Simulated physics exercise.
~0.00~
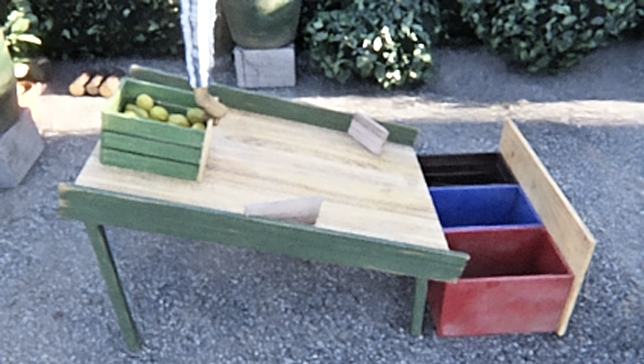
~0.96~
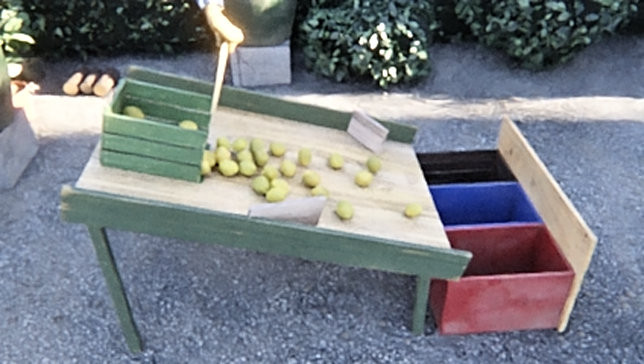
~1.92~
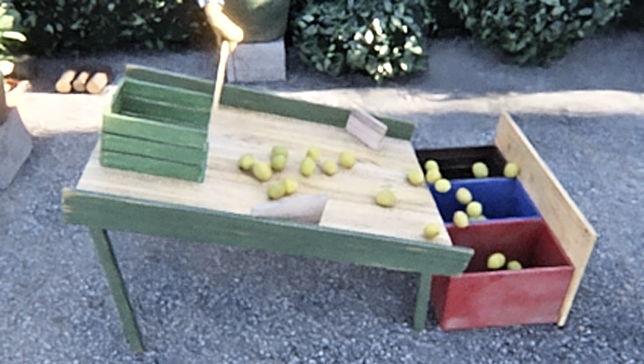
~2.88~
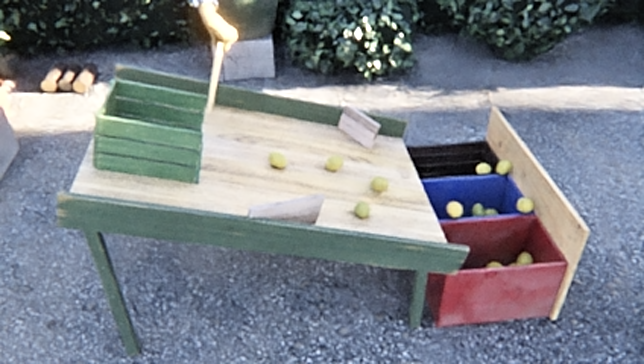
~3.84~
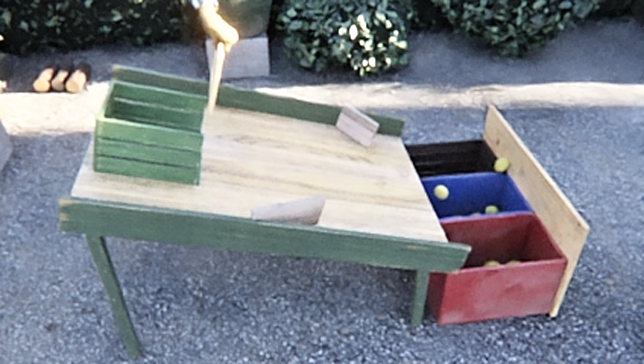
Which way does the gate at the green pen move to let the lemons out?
The gate moves upward, clearing the way for the lemons to leave the pen.
The footage shows a gate lifting at a green pen of lemons, which spill down a sloping table past two angled boards and drop into a dark container, a blue bin and a red tub. By the end the pen and table are empty, with lemons visible in the containers.
